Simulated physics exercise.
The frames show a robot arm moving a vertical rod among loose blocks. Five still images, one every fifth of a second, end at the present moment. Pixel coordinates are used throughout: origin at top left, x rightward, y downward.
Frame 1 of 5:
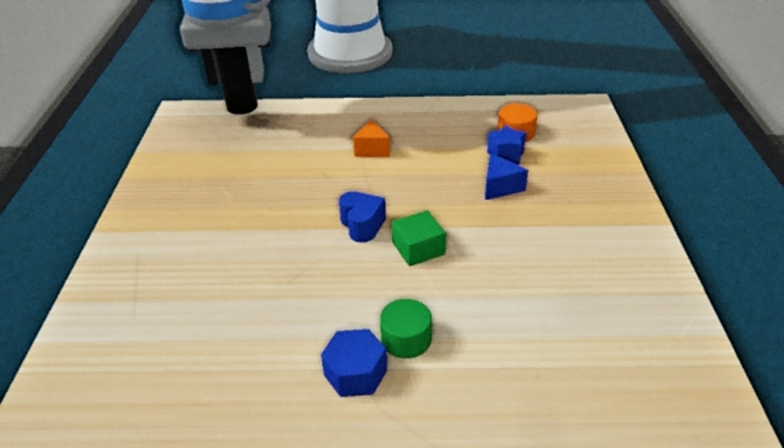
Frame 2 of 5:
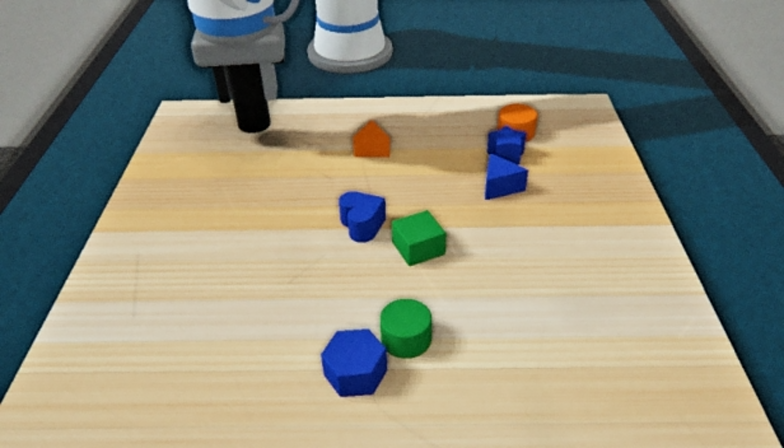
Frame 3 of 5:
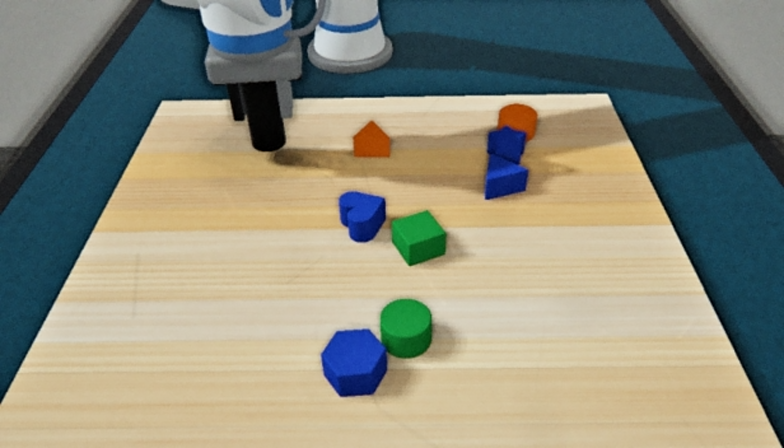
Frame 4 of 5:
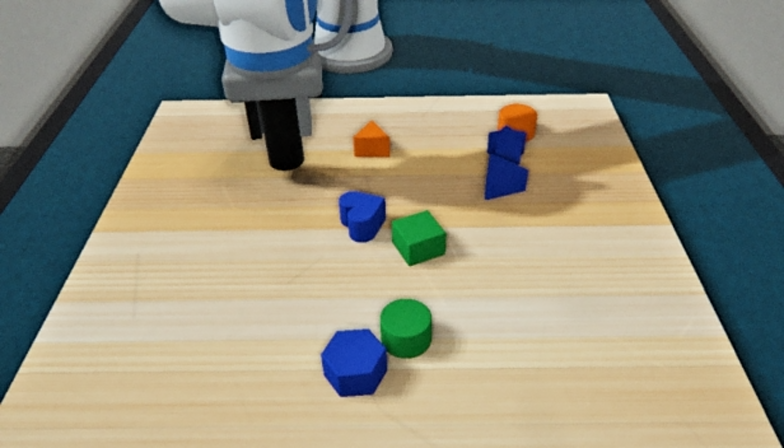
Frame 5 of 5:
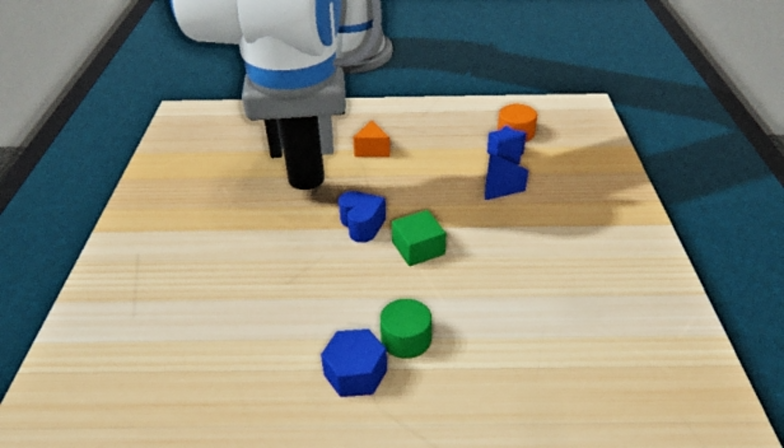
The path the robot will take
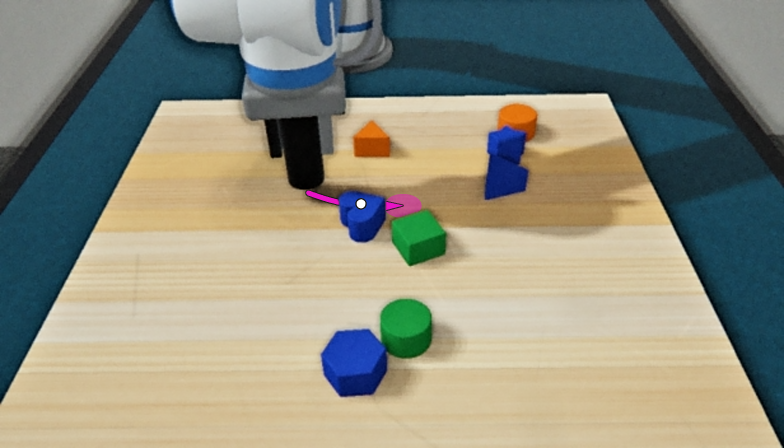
A robot arm moving a black vertical rod diagonally down and right across a wooden board, toward unmoving coloured blocks.
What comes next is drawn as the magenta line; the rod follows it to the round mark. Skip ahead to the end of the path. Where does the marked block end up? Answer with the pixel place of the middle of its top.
The centre of its top face lies at (382, 214).
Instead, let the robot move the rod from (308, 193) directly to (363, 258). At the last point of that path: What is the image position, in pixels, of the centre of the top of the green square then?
It sits at (460, 231).
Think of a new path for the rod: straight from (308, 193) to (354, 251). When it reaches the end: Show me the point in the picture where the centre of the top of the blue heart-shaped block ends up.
That would be at about pixel (401, 224).
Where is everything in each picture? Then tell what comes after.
The first picture shows rod's lower end at (242, 107); blue heart-shaped block at (361, 204); green square at (419, 226).
The second picture shows rod at (255, 125); blocks still.
The third picture shows rod at (269, 143); blocks still.
The fourth picture shows rod at (287, 161); blocks still.
The fifth picture shows rod at (307, 180); blue heart-shaped block at (361, 204); green square at (419, 226).
Drawn move, from (308, 193) via (337, 202) and (369, 206), ending at (403, 206); the dot is on the blue heart-shaped block.
On the path given first. One third of the way, rod at (336, 188); nothing pushed yet.
Two thirds of the way, rod at (369, 193); blue heart-shaped block at (378, 213), turned 35° clockwise.
At the end, rod at (403, 192); blue heart-shaped block at (382, 214), turned 50° clockwise; green square at (423, 230), turned 15° anticlockwise.
